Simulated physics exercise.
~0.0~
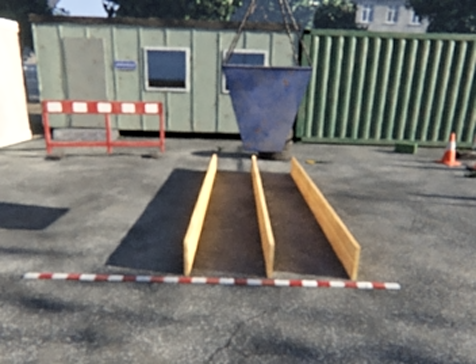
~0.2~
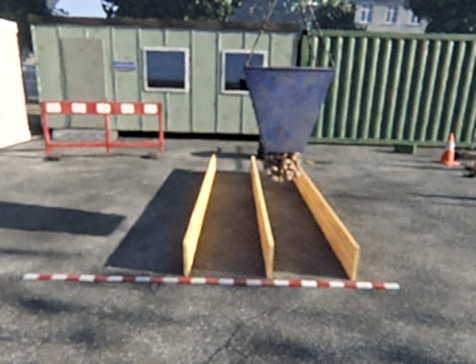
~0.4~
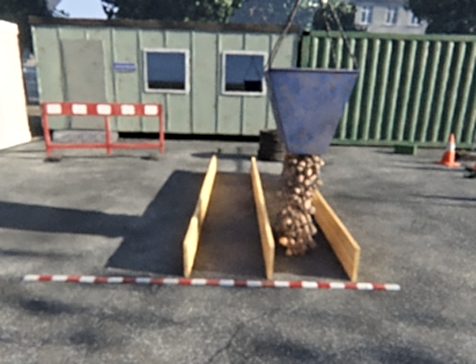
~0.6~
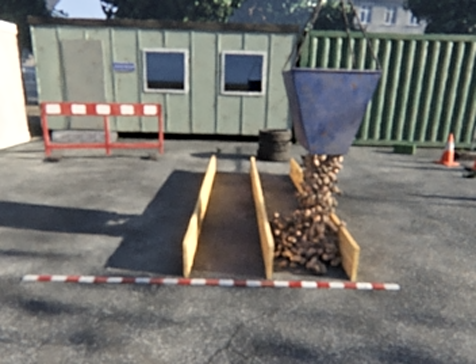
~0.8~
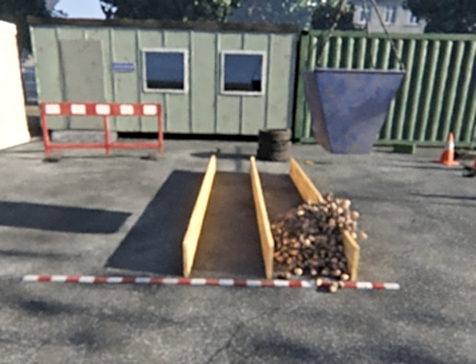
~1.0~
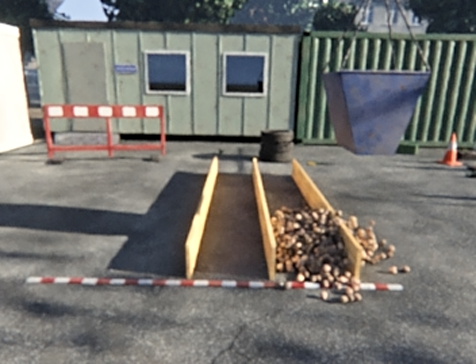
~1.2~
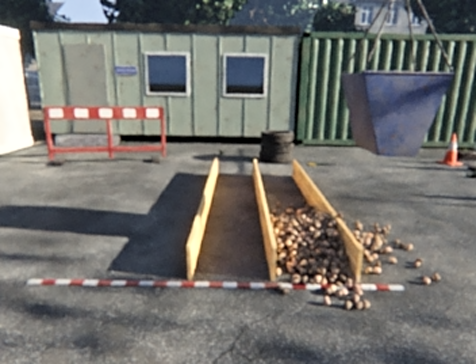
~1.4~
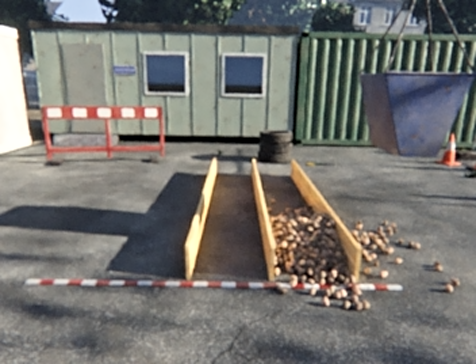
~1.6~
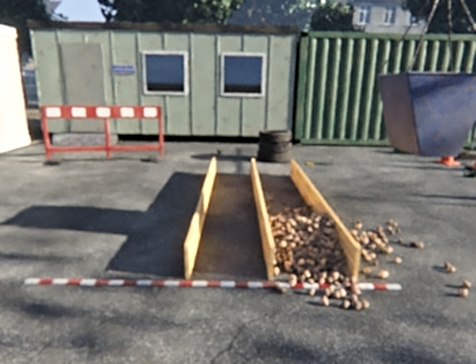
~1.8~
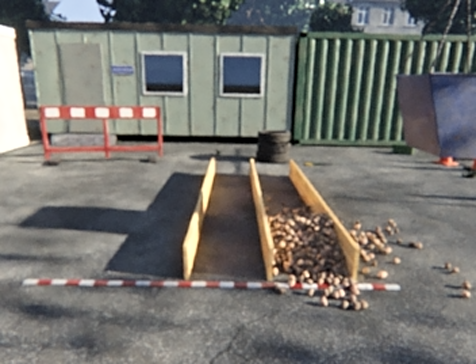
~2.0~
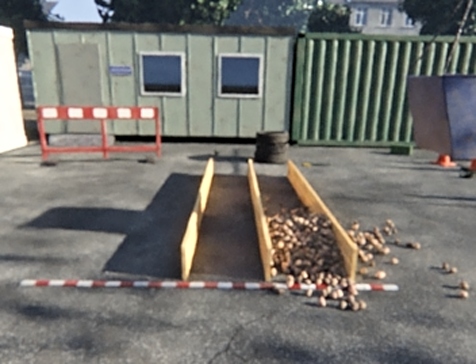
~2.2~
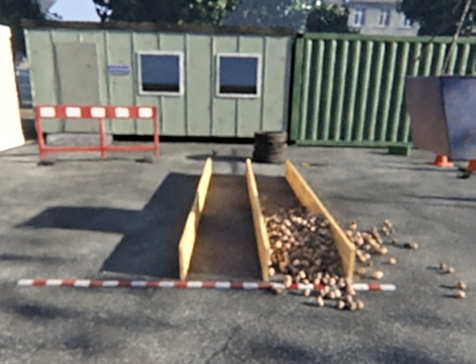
Blue hopper gliding right and pouring rounded stones into the right bay between boards, a few scattering beyond the right board.
